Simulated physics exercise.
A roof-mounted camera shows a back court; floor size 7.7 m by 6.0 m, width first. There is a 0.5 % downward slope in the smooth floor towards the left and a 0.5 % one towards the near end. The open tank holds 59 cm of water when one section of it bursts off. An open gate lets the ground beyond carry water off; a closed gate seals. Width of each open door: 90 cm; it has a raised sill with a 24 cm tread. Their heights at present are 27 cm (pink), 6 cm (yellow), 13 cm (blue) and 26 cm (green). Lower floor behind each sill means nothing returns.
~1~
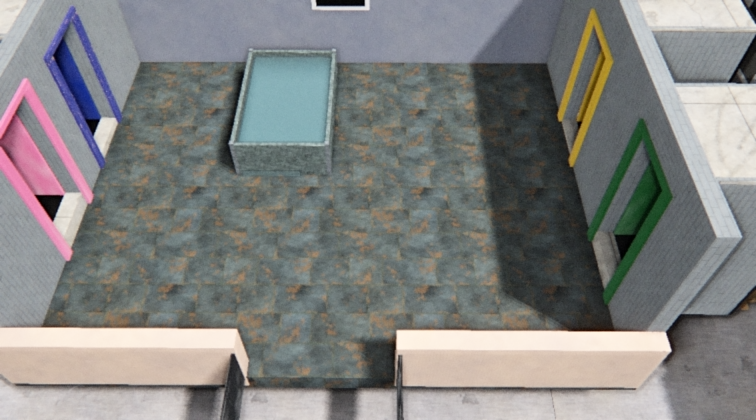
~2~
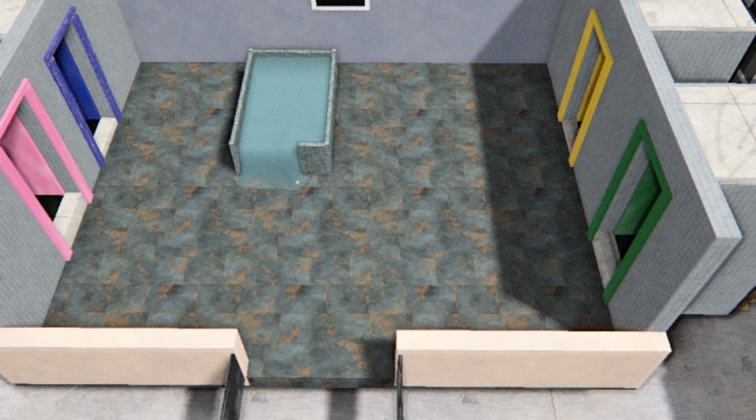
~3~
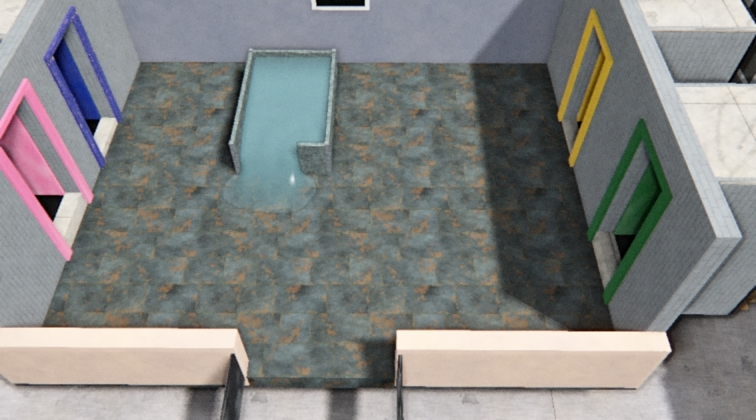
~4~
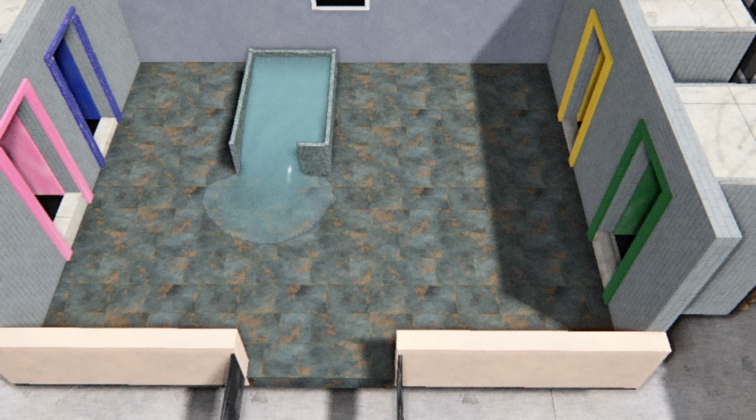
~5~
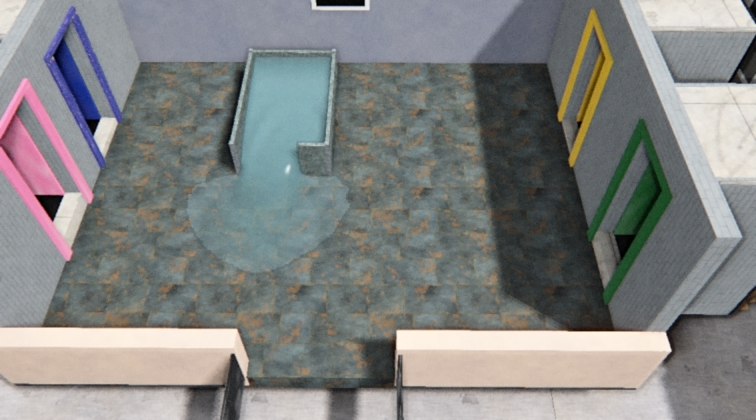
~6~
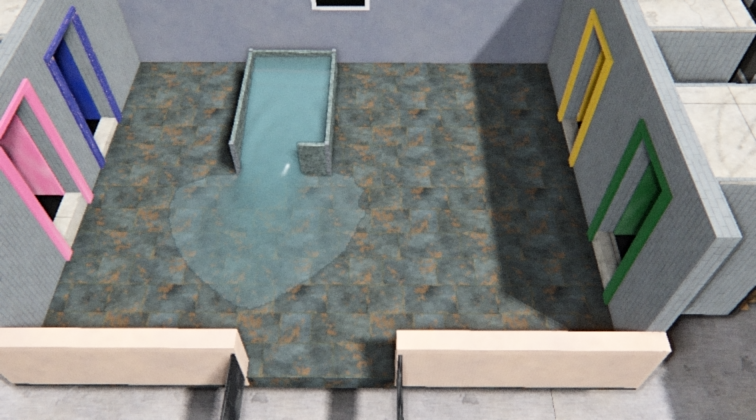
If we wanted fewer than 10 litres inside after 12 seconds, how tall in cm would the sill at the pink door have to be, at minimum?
It would need to be around 5.5 cm tall.
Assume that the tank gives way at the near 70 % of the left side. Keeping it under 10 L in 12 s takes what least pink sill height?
Then something near 15 cm.
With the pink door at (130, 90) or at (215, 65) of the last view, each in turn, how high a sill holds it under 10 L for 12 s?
In turn: About 5.5 cm, about 5.5 cm.
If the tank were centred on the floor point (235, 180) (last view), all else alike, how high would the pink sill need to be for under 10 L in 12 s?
You'd need some 5.5 cm.
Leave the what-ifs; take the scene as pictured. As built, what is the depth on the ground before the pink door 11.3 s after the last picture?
About 4.5 cm.
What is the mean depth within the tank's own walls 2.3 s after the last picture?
It averages roughly 24 centimetres.
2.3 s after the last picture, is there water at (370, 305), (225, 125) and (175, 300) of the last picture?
One by one: Drenched, clear, drenched.
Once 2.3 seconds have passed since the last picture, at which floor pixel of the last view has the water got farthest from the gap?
Somewhere near the pixel (516, 360).
Then, 0.7 s after the last picture water covers 25 % of the floor, deepest (32 cm) near (266, 180); it has not reached the pink door.
Then, 2.3 s after the last picture water covers 30 % of the floor, deepest (28 cm) near (31, 358); 4 cm at the pink door, 0 litres in over its 27 cm sill.
Then, 11.3 s after the last picture water covers 60 % of the floor, deepest (8 cm) near (110, 147); 4 cm at the pink door, 0 litres in over its 27 cm sill.
At the pink door as built, the water peaked near 10 cm, 3.1 s after the last picture.
Run again over the same 12 s with other heights there, 20 litres in over 4.5 cm, 6 litres over 6.5 cm. The limit of 10 litres is kept from about 5.5 cm up.
